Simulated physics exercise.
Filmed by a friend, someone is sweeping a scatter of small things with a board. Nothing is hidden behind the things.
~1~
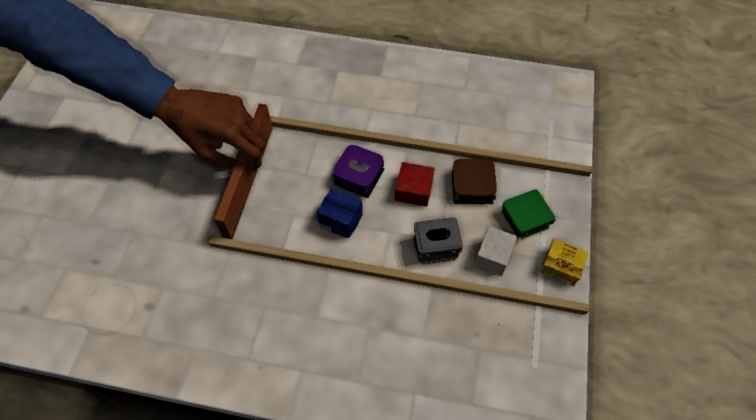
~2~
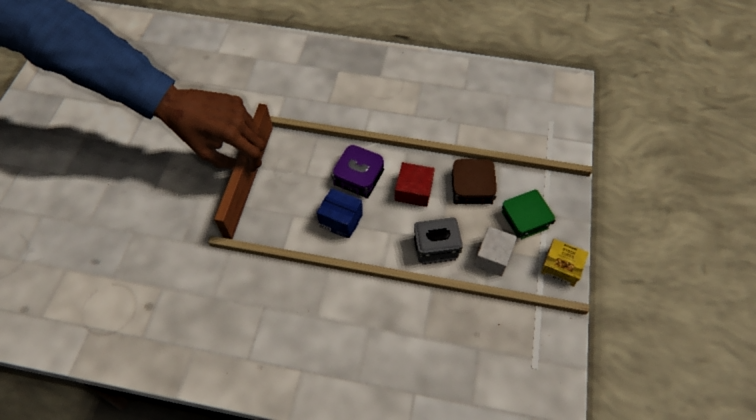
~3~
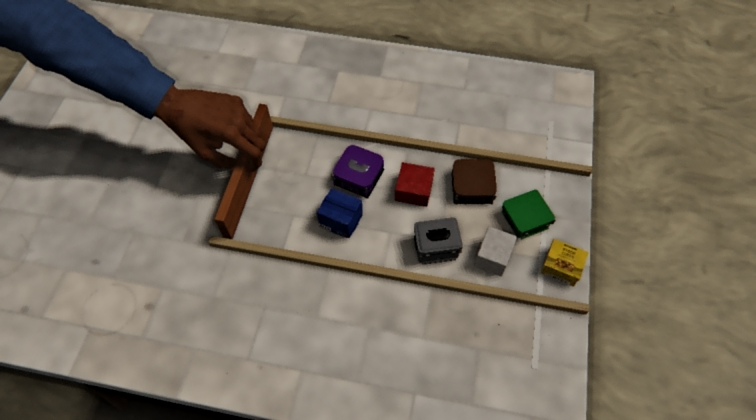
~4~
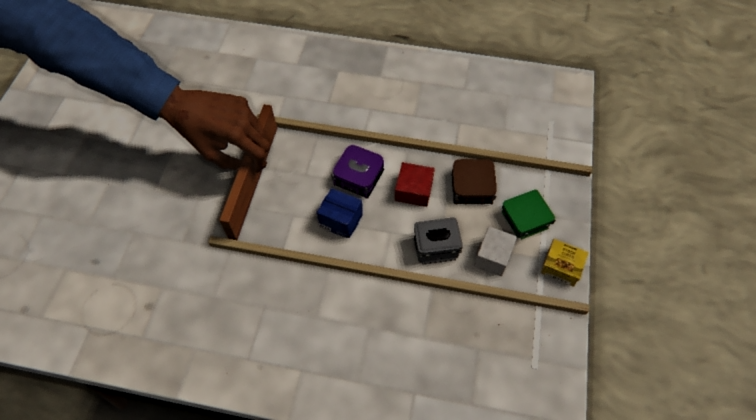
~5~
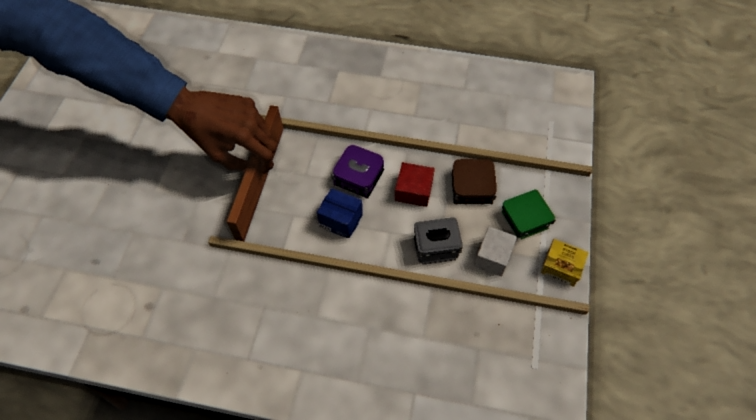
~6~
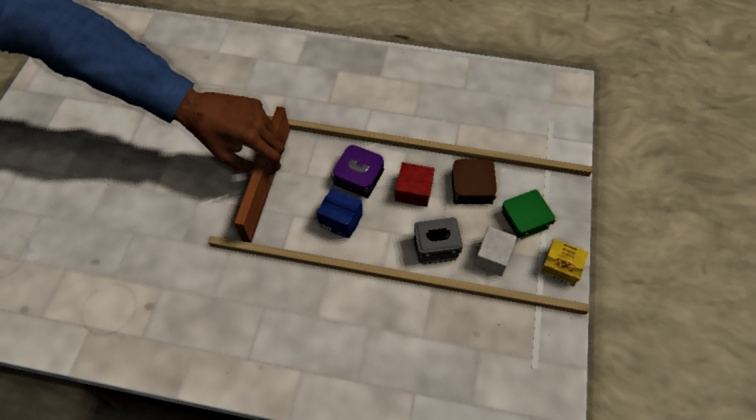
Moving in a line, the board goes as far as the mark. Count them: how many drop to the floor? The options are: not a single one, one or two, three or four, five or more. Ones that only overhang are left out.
Answer: Five or more.
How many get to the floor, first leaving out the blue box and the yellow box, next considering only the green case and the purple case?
The counts would be 4 and 4.
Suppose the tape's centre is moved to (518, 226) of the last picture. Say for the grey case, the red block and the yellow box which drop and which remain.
The grey case stays put, the red block stays put, the yellow box topples down.
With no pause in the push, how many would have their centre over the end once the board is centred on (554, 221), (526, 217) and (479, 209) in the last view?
The numbers are 6, 4 and 1.
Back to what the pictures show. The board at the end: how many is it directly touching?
My count gives 2.
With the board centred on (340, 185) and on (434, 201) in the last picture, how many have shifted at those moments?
Up to then 2, and up to the other point 7.
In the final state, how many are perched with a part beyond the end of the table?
0.
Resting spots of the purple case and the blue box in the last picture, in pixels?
The purple case ends at (568, 202) and the blue box at (564, 248).
Soon after, none off yet; yellow box at rest near (564, 263); green case at rest near (527, 215); white block at rest near (495, 251).
By the end, the number that fall off is five or more; fallen, red block, grey case, brown case, white block, green case and yellow box.
